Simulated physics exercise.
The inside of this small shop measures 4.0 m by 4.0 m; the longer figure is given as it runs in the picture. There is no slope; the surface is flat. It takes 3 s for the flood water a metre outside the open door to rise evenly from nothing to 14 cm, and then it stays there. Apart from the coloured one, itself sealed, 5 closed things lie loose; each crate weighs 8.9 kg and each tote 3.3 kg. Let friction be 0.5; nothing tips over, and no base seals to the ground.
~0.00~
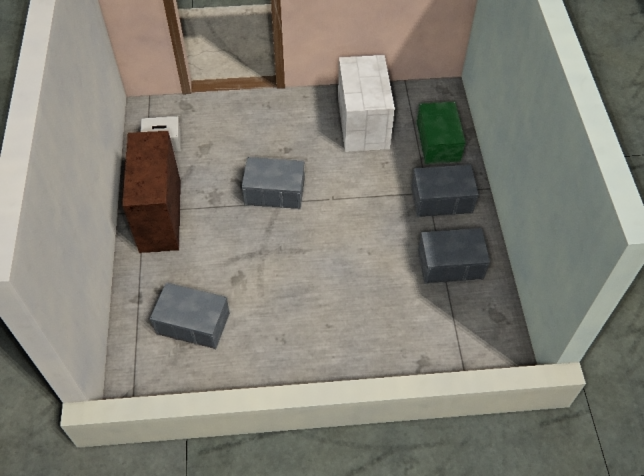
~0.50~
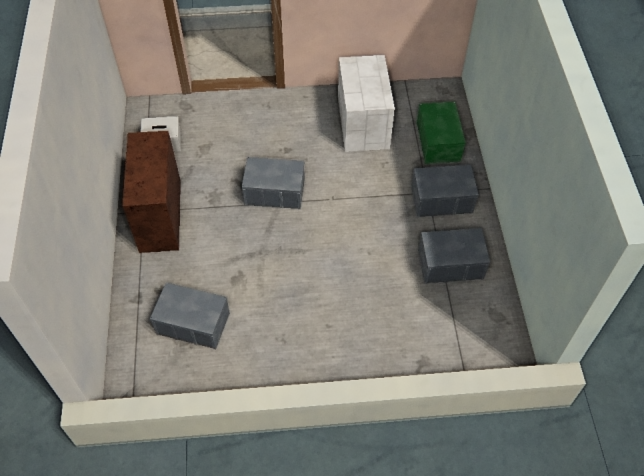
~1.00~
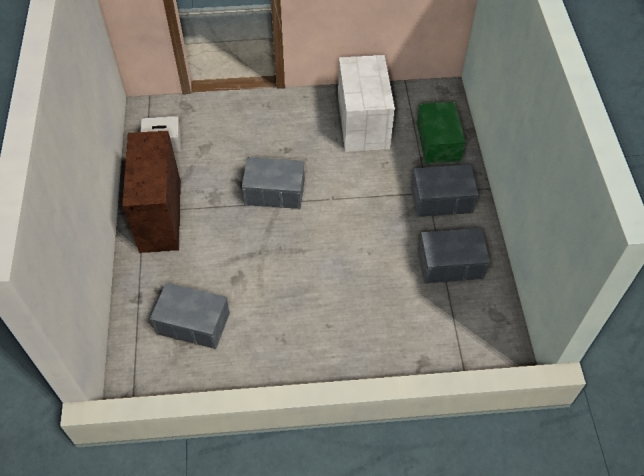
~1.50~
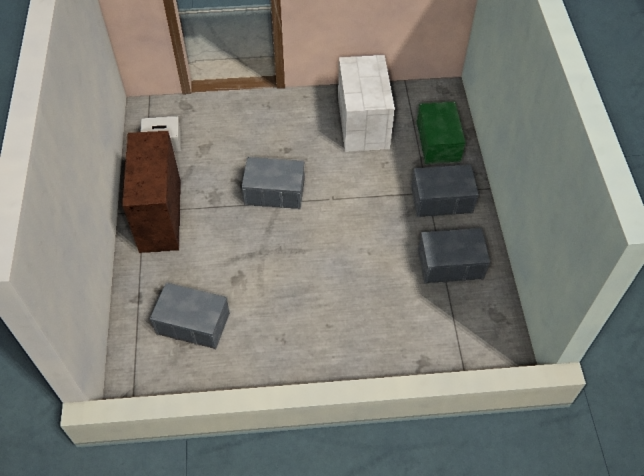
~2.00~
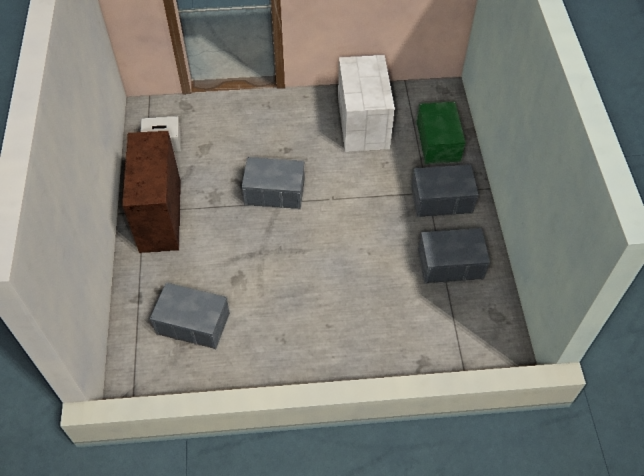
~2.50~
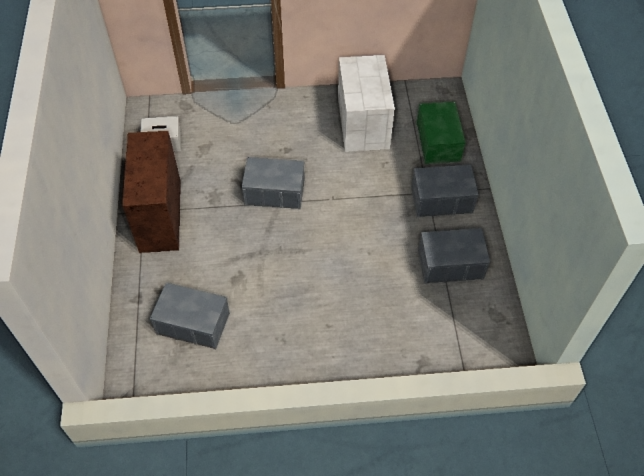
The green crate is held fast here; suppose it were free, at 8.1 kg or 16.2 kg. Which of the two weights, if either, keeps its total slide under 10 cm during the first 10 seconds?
The lighter one already does it.
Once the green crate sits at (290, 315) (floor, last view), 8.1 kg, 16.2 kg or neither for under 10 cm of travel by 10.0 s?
Well, must use the heavier.
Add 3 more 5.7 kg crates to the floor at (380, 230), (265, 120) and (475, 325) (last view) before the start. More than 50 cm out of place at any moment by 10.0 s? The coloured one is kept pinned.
Listed in order, they go beneath the bar, over the bar, beneath the bar.
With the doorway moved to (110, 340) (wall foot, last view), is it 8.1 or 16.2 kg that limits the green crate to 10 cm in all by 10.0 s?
For that position, the bigger mass alone succeeds.
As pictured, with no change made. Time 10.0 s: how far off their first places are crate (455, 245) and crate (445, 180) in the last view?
0 cm, 0 cm.
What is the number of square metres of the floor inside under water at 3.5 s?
Wet area: Approx. 2.0 m2.
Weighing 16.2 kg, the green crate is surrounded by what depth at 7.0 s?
Depth: Approx. 0 cm.
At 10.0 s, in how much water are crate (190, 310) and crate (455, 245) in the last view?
I'd estimate 7 cm for the first and 4 cm for the second.
After 3.5 s the green crate would be 0 cm from its start with 8.1 kg and 0 cm from its start with 16.2 kg; 0 cm of water round it then.
After 4.5 s the green crate would be 0 cm from its start with 8.1 kg and 0 cm from its start with 16.2 kg; 0 cm of water round it then.
After 7.0 s the green crate would be 0 cm from its start with 8.1 kg and 0 cm from its start with 16.2 kg; 0 cm of water round it then.
After 10.0 s the green crate would be 0 cm from its start with 8.1 kg and 0 cm from its start with 16.2 kg; 1 cm of water round it then.
